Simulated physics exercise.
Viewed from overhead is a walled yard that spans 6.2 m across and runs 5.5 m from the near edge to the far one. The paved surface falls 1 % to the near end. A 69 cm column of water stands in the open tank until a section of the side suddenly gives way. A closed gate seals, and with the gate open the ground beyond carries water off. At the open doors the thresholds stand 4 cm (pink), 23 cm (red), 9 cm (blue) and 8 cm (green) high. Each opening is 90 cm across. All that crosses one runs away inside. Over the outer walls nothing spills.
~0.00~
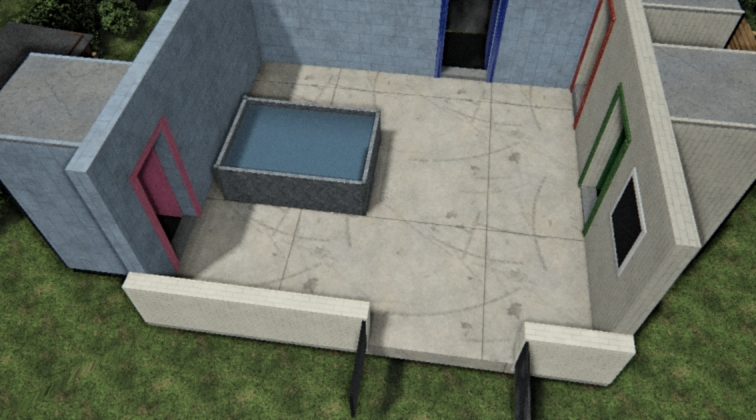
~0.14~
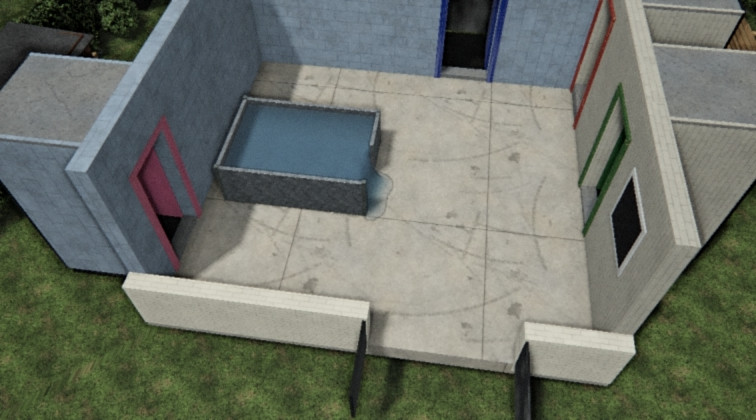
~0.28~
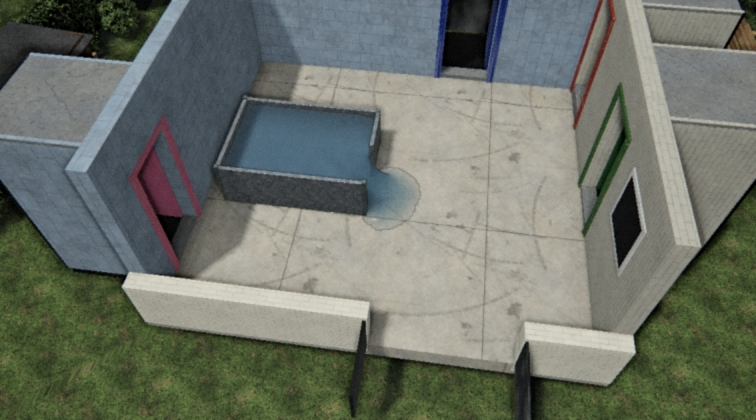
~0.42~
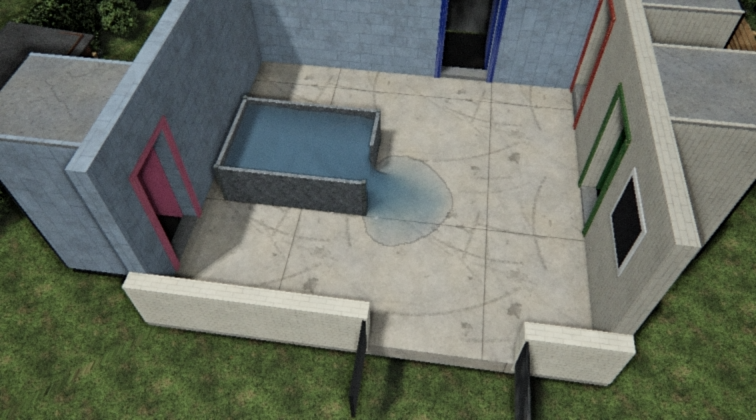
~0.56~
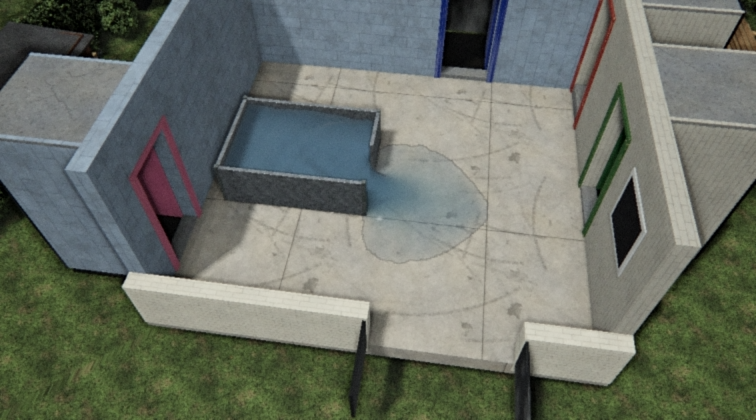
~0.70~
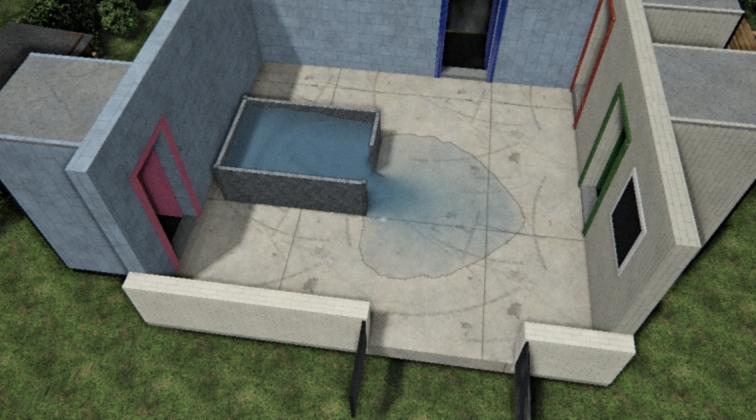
Water sits still in a raised rectangular tank inside a roofless walled yard, then starts pouring out through a gap at the tank's right side. It spreads over the pale paved floor as a small rounded puddle, which widens rightward and toward the near wall into a broad, thin sheet.
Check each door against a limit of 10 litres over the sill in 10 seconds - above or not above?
At the end, at the pink door the inflow will be within bounds, at the red door the inflow will be within bounds, at the blue door the inflow will be within bounds, at the green door the inflow will be out of bounds.
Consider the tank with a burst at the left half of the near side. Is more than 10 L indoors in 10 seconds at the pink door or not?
So, pink door: Out of bounds.
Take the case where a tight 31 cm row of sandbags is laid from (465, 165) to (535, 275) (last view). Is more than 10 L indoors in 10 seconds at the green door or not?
Compared to the limit, green stays inside.
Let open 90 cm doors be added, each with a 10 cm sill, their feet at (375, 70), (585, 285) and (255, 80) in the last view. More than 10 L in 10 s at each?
Result in order - not enough, more than that, not enough.
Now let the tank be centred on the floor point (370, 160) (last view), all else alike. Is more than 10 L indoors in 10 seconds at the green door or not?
Green: Beyond limit.
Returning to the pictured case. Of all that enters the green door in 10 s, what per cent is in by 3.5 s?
70 percent or so by then.
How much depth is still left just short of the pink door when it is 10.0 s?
It comes to near 2.5 cm.
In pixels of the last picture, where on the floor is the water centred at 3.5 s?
Near (408, 195).
After 1.4 s water covers 40 % of the floor and is deepest (38 cm) near (372, 197); pink door not reached, red door not reached, blue door not reached, green door 12 cm at the sill, 5 L in.
After 2.2 s water covers 45 % of the floor and is deepest (38 cm) near (592, 333); pink door not reached, red door 5 cm at the sill, 0 L in, blue door not reached, green door 20 cm at the sill, 64 L in.
After 3.5 s water covers 45 % of the floor and is deepest (24 cm) near (372, 197); pink door not reached, red door 11 cm at the sill, 0 L in, blue door 2 cm at the sill, 0 L in, green door 17 cm at the sill, 146 L in.
After 6.0 s water covers 65 % of the floor and is deepest (19 cm) near (594, 357); pink door not reached, red door 11 cm at the sill, 0 L in, blue door 4 cm at the sill, 0 L in, green door 13 cm at the sill, 198 L in.
After 10.0 s water covers 90 % of the floor and is deepest (10 cm) near (541, 350); pink door 3 cm at the sill, 0 L in, red door 6 cm at the sill, 0 L in, blue door 4 cm at the sill, 0 L in, green door 8 cm at the sill, 211 L in.
